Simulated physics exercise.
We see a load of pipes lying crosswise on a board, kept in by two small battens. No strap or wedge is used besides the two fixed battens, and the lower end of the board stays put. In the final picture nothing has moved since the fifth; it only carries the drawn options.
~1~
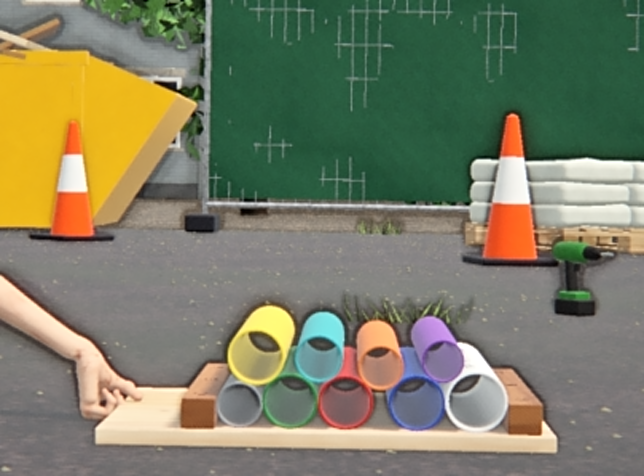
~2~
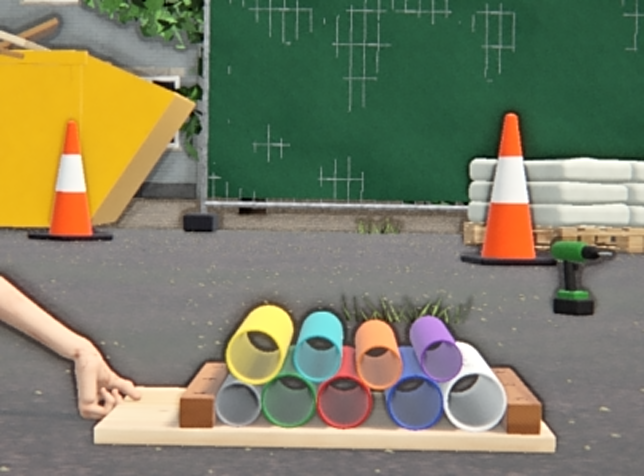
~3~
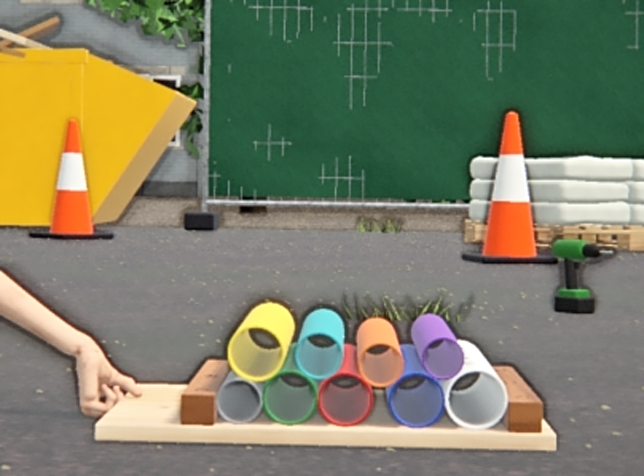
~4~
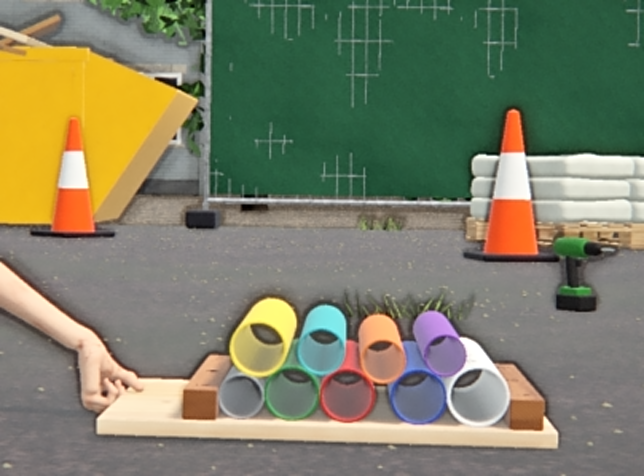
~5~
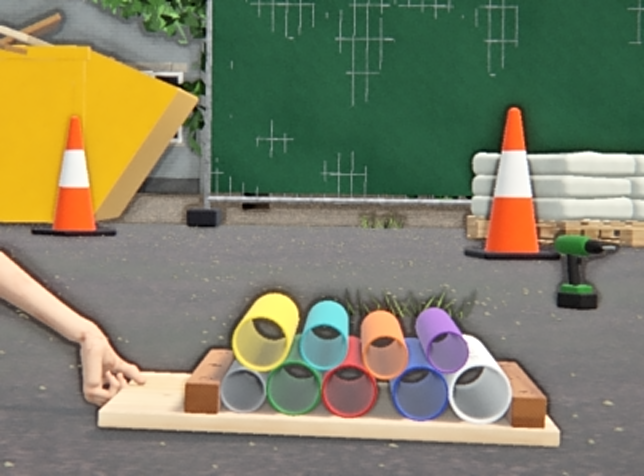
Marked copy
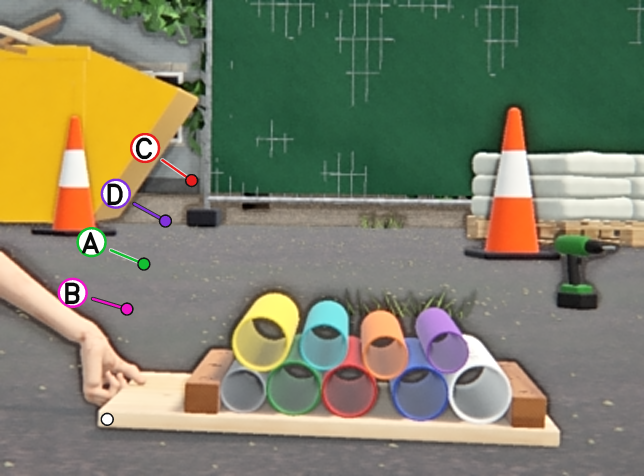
On a paved yard, seen from the front and slightly above, a green screen, a yellow skip-like container at left, two orange-and-white cones, pale stacked bags and a green drill stand behind. Coloured pipes lie in two rows between brown battens on a pale board, yellow at upper left, white at lower right, a hand at its left end. The hand and load stay practically still while the view wavers very slightly.
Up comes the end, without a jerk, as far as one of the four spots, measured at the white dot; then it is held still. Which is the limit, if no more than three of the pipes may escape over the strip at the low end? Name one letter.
Up to C.
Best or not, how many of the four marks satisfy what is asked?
Four of them.
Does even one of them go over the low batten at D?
No, at D.
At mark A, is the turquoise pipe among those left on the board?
Yes, with A.
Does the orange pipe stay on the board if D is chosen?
Yes, with D.
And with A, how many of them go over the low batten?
With A, none.
On the marked copy, A at (144, 264); B at (127, 309); C at (191, 180); D at (165, 221); the white dot at (107, 419).
Taking C. A third of the way, board at 20°.
Two thirds of the way, board at 34°.
When it is over, board at 34°, three over the low batten (turquoise, orange, purple).
As for the rest, A none over the low batten; B none over the low batten; D none over the low batten.
